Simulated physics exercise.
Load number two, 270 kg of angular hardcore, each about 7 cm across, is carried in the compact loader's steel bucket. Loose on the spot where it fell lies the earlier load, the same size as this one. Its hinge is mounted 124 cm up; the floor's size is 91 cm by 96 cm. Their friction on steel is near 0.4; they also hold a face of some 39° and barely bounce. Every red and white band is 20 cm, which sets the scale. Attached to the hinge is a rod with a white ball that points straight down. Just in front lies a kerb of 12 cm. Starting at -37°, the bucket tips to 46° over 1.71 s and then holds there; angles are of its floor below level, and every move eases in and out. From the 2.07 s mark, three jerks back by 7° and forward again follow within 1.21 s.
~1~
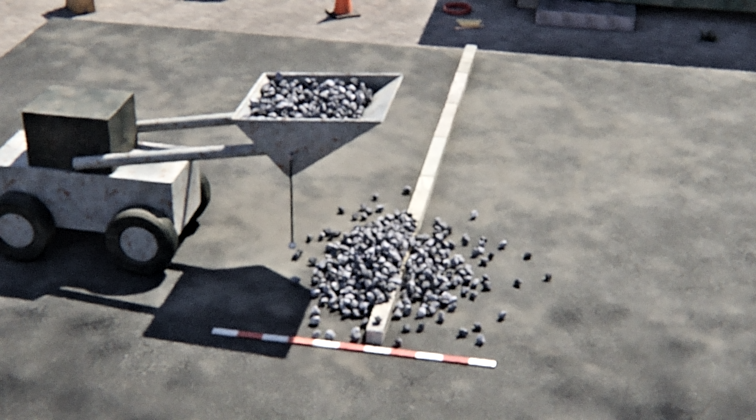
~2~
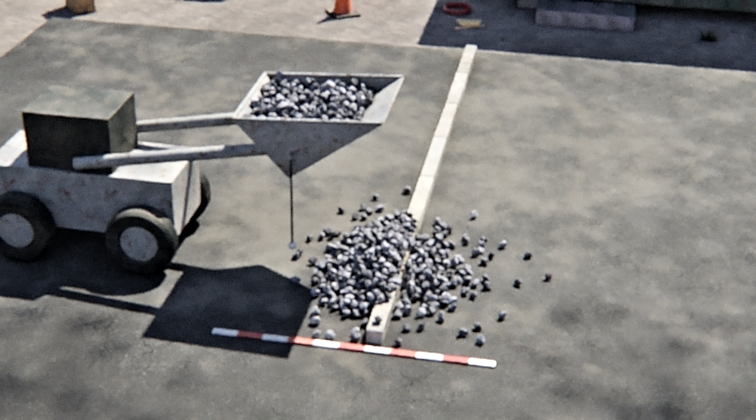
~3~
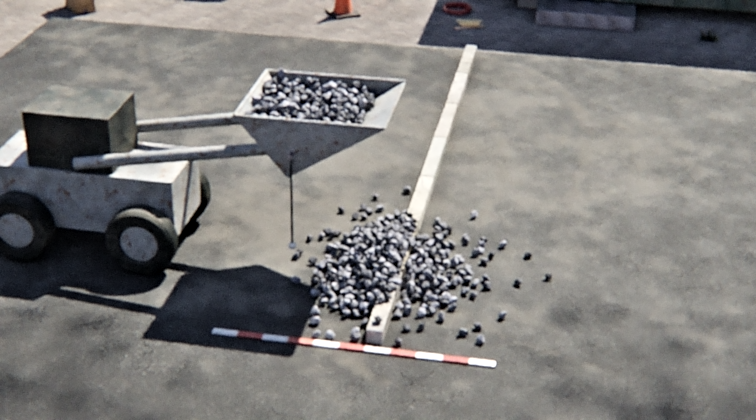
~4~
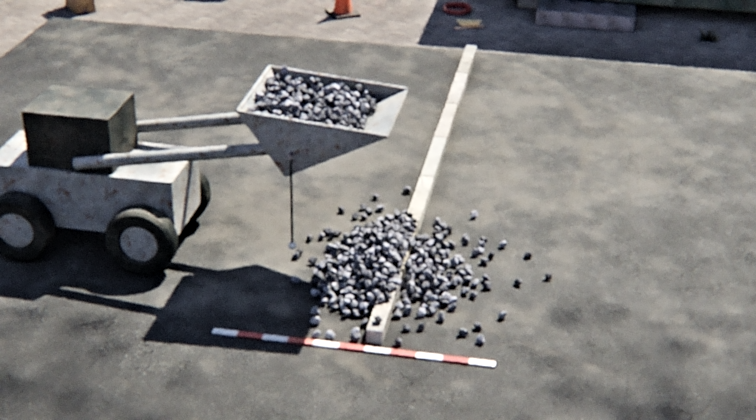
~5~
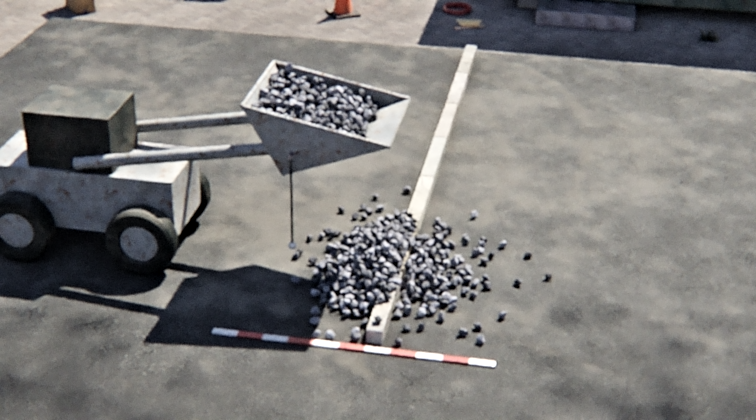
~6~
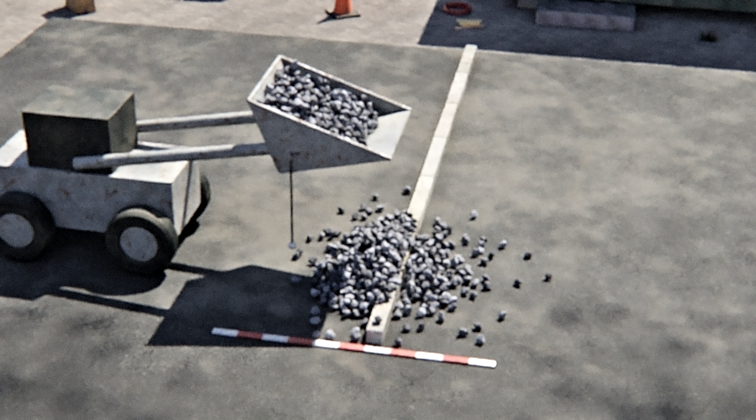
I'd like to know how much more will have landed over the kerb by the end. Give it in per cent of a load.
Roughly 63 in every hundred.
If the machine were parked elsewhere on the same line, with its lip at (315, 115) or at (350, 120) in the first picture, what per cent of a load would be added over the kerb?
Around 0 and 15 percent respectively.
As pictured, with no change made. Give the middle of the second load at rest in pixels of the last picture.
(419, 258).
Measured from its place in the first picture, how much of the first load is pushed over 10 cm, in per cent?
Close to 10 in a hundred of them.
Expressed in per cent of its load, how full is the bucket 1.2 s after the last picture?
Held: Around 30 % of the load.
Then, 0.7 s after the last picture the floor is at 33°; in per cent of one load, 100 in the bucket, 74 on this side of the kerb, 26 over the kerb; the foremost stones are at (506, 289).
Then, 1.2 s after the last picture the floor is at 46°; in per cent of one load, 30 in the bucket, 131 on this side of the kerb, 40 over the kerb; the foremost stones are at (506, 289).
Then, 3.1 s after the last picture the floor is at 46°; in per cent of one load, 0 in the bucket, 111 on this side of the kerb, 89 over the kerb; the foremost stones are at (527, 294).
Then, 5.6 s after the last picture the floor is at 46°; in per cent of one load, 0 in the bucket, 111 on this side of the kerb, 89 over the kerb; the foremost stones are at (527, 294). Net gain over the kerb, 63.
